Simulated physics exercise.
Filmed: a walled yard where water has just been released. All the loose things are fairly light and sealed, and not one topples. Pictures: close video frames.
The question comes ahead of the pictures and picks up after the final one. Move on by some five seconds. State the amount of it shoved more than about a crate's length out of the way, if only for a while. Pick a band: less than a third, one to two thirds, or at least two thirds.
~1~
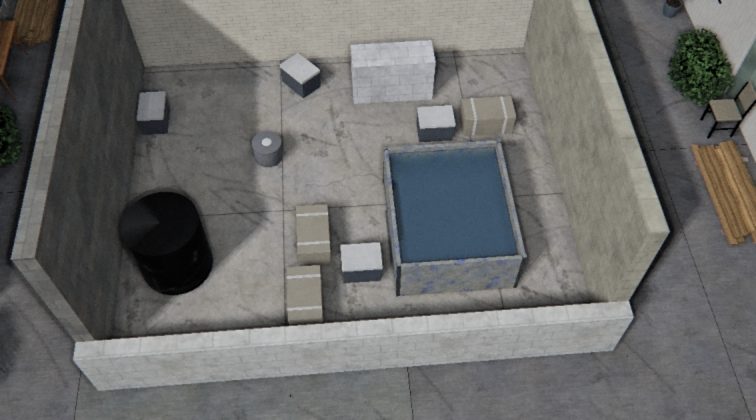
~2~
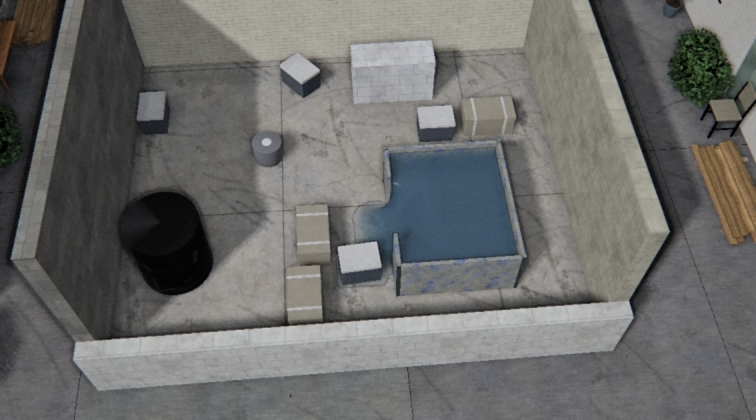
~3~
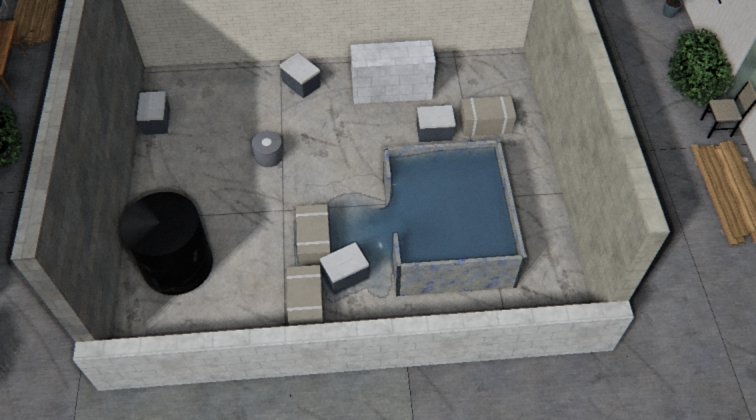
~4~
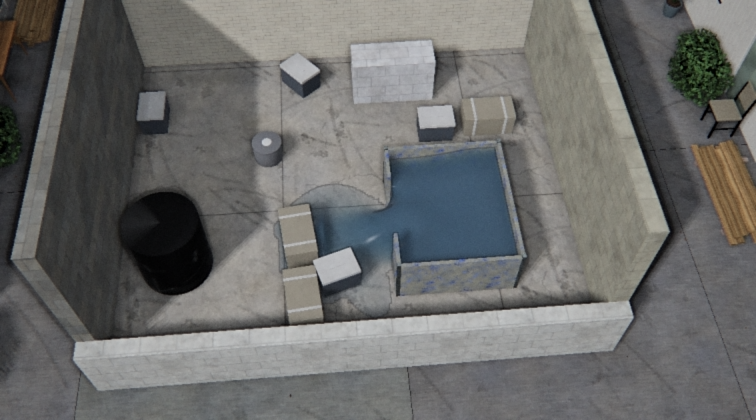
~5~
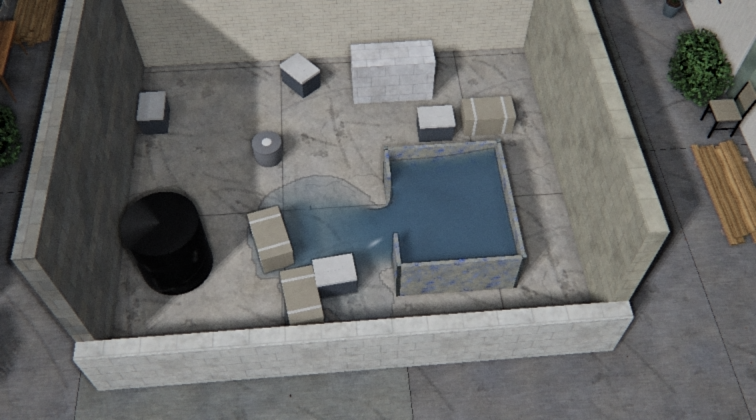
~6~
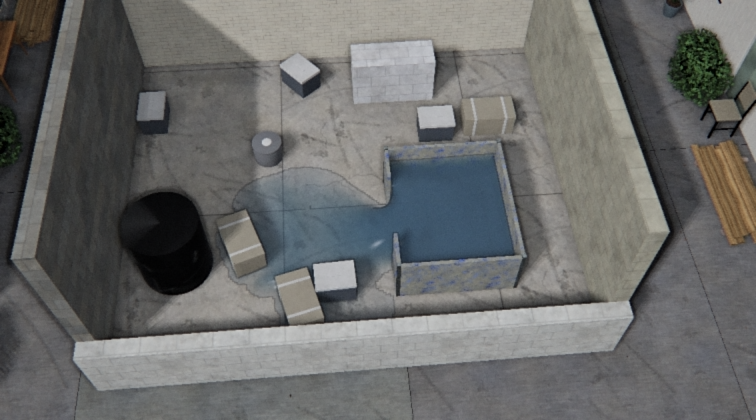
The fraction is at least two thirds of them.
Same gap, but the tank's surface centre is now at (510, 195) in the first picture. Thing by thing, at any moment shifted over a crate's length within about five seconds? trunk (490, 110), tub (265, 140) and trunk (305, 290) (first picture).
Well, the first one didn't get far, the second got driven a long way, and the third got driven a long way.
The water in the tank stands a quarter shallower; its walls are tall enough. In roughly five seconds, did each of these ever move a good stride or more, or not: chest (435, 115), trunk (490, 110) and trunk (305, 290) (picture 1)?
In the order asked: Below that distance, below that distance and over that distance.
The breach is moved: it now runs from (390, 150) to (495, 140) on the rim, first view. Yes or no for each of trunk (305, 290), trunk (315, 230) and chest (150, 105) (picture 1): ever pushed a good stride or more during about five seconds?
First below the mark, then below the mark, then over the mark.
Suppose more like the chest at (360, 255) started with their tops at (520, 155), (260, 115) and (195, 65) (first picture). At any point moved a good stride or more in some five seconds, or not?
Here's how it goes: Never gets far, sent far off, and lastly sent far off.
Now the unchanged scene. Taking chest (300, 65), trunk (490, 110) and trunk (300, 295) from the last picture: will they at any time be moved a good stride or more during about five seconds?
Went a long way, never got far, went a long way.
A moment on, 2 of 8 are well off their spots; 1 afloat.
Next, 5 of 8 are well off their spots; 2 afloat.
Later, 5 of 8 are well off their spots; 3 afloat.
In the end, 6 of 8 are well off their spots, and 6 have been at some point; 5 afloat.
